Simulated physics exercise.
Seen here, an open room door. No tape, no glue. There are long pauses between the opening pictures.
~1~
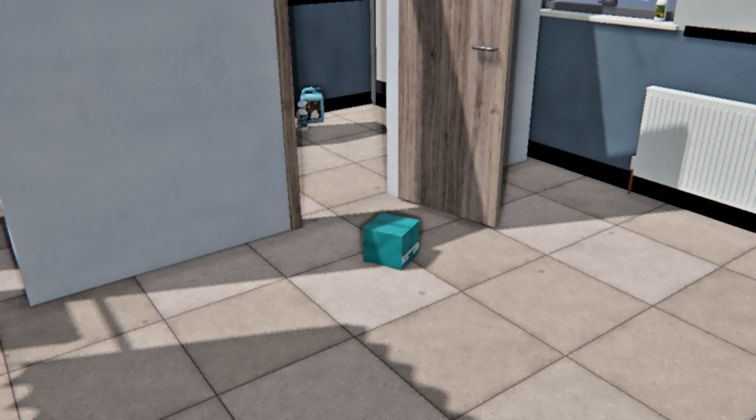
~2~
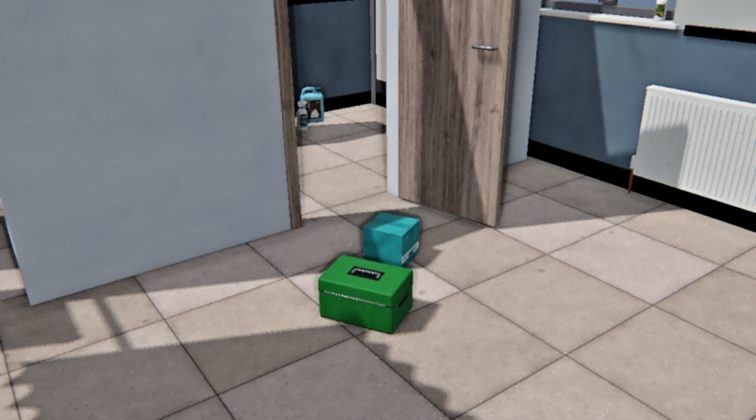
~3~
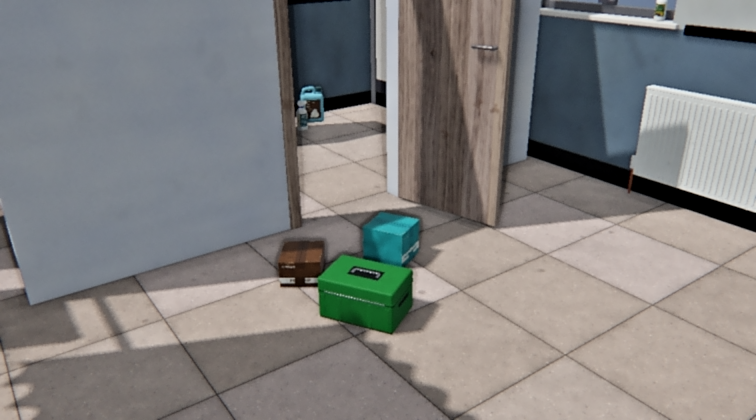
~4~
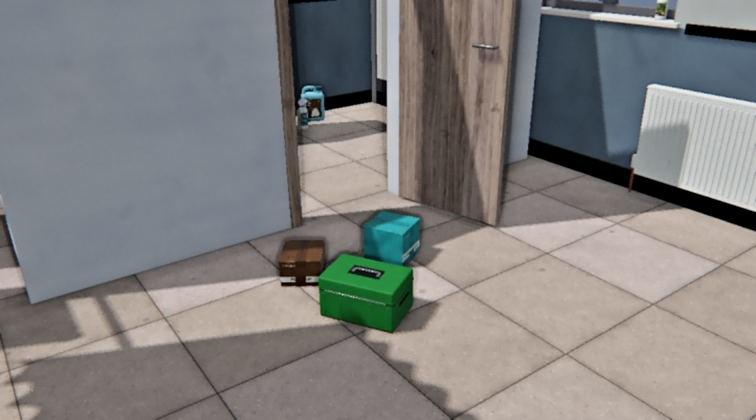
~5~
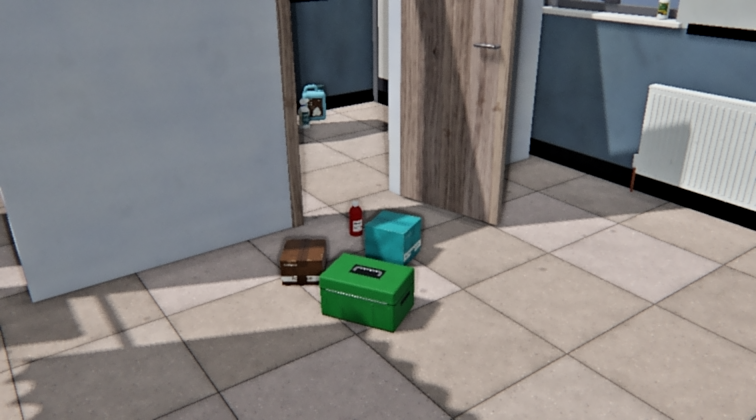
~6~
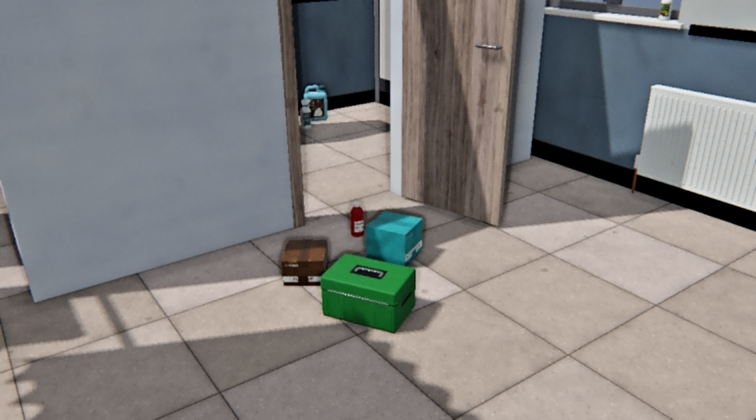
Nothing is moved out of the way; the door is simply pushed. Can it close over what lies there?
Here the door closes.
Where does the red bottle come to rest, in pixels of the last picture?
At about (315, 193).
Then, 1.20 s later than the last frame, open by 28°; red bottle moved a little near (351, 218); turquoise parcel moved a little.
Then, 1.60 s later than the last frame, open by 1°; red bottle tilted by 9° near (306, 204); turquoise parcel moved a little.
When it is over, open by 0°; lying over on the floor, red bottle; the other 3 as before. End places, in pixels of the last picture, red bottle near (315, 193).
